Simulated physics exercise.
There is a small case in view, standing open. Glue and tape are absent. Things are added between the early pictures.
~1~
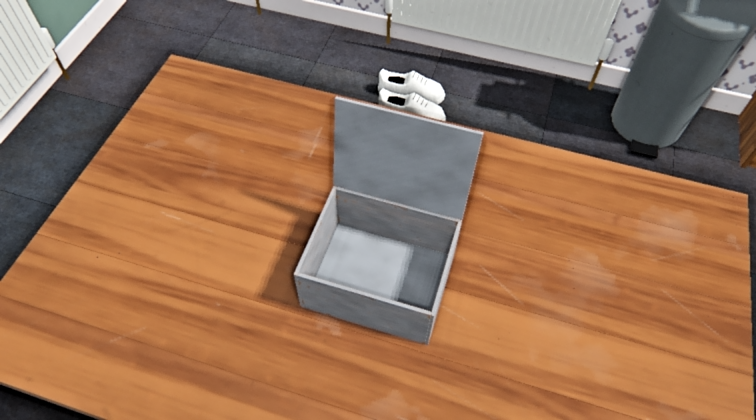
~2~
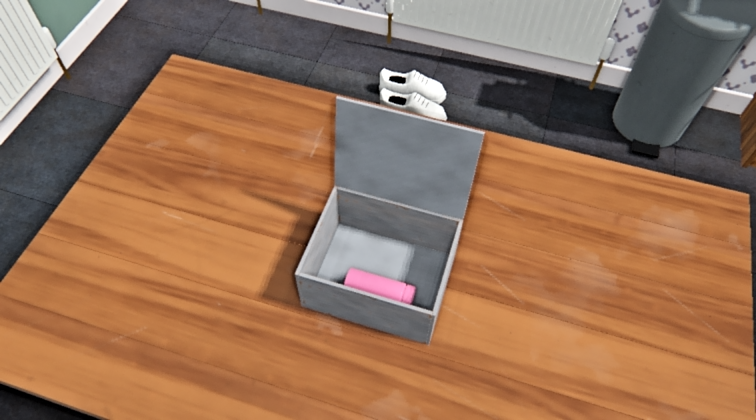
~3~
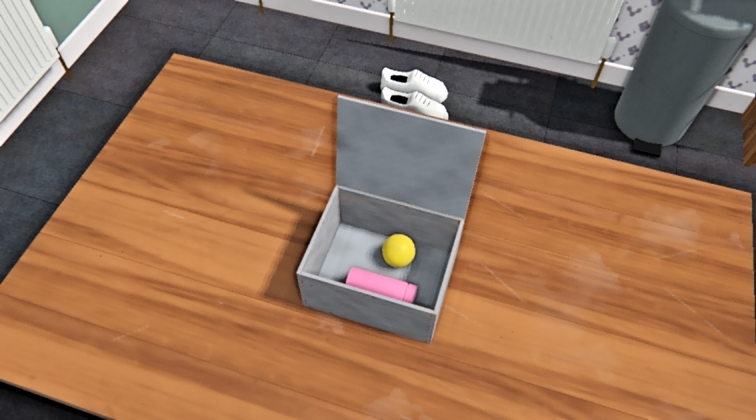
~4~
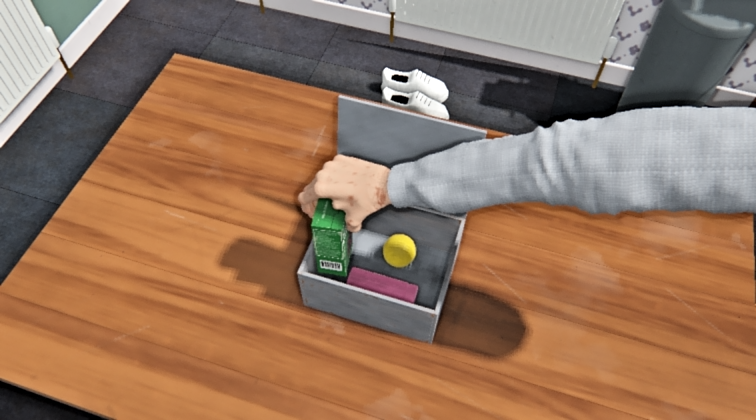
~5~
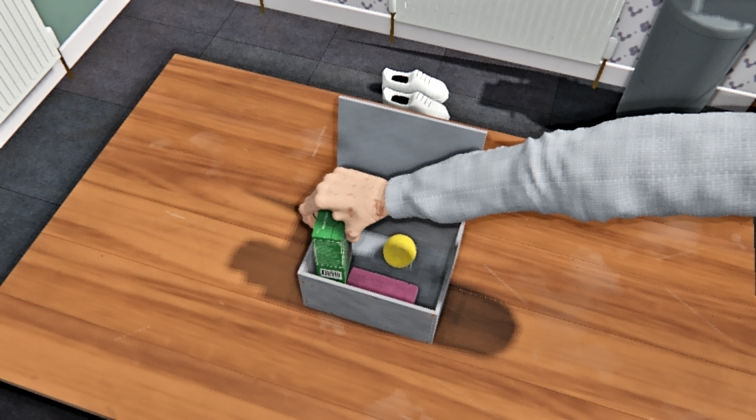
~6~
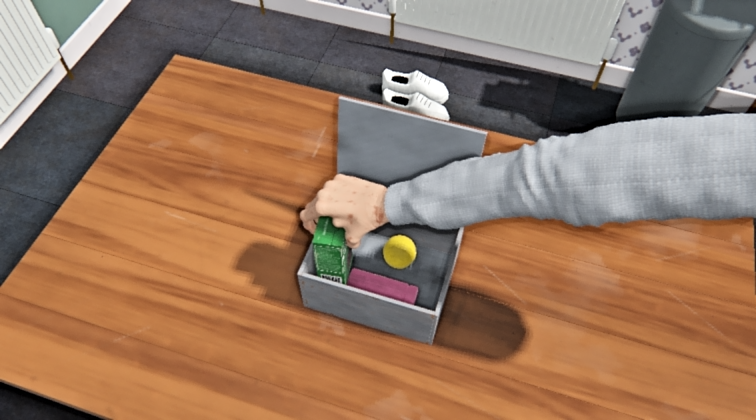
The clip shows an open gray box on a wooden table, where a pink cylinder appears inside, then a yellow ball, and then a hand reaching from the right lowers a green carton slightly into the box's left side.
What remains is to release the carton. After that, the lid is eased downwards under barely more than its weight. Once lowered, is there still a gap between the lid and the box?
Yes, a gap remains.
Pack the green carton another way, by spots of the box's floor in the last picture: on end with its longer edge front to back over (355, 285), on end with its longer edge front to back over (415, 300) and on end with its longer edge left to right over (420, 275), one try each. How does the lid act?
Attempt one, it is left gaping; attempt two, it is left gaping; attempt three, it settles down.
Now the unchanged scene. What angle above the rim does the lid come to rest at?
The lid sits around 18° above the rim.
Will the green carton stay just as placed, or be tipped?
Once everything settles, the green carton keeps its original angle.
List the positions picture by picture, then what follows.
The last thing is not in view yet, in the first frame.
The last thing is not in view yet; pink shaker (380, 290), in the second frame.
The last thing is not in view yet; pink shaker (381, 289), in the third frame.
Still above its spot; green carton (333, 235); pink shaker (382, 289), in the fourth frame.
Still above its spot; green carton (333, 245); pink shaker (382, 290), in the fifth frame.
Put in, still held; green carton (334, 250); pink shaker (382, 290), in the sixth frame.
Then, 0.40 s past the last view, green carton displaced about its own width near (332, 265).
Then, 1.40 s past the last view, lid 75° above the rim; green carton displaced about its own width near (330, 263).
Then, 1.60 s past the last view, lid 57° above the rim; green carton displaced about its own width near (330, 263).
Then, 1.80 s past the last view, lid 32° above the rim; green carton displaced about its own width near (330, 263).
Finally, lid 18° above the rim; moved from the start, green carton; the other 2 still in place. Final places as the last picture's camera would see them, green carton near (330, 263).
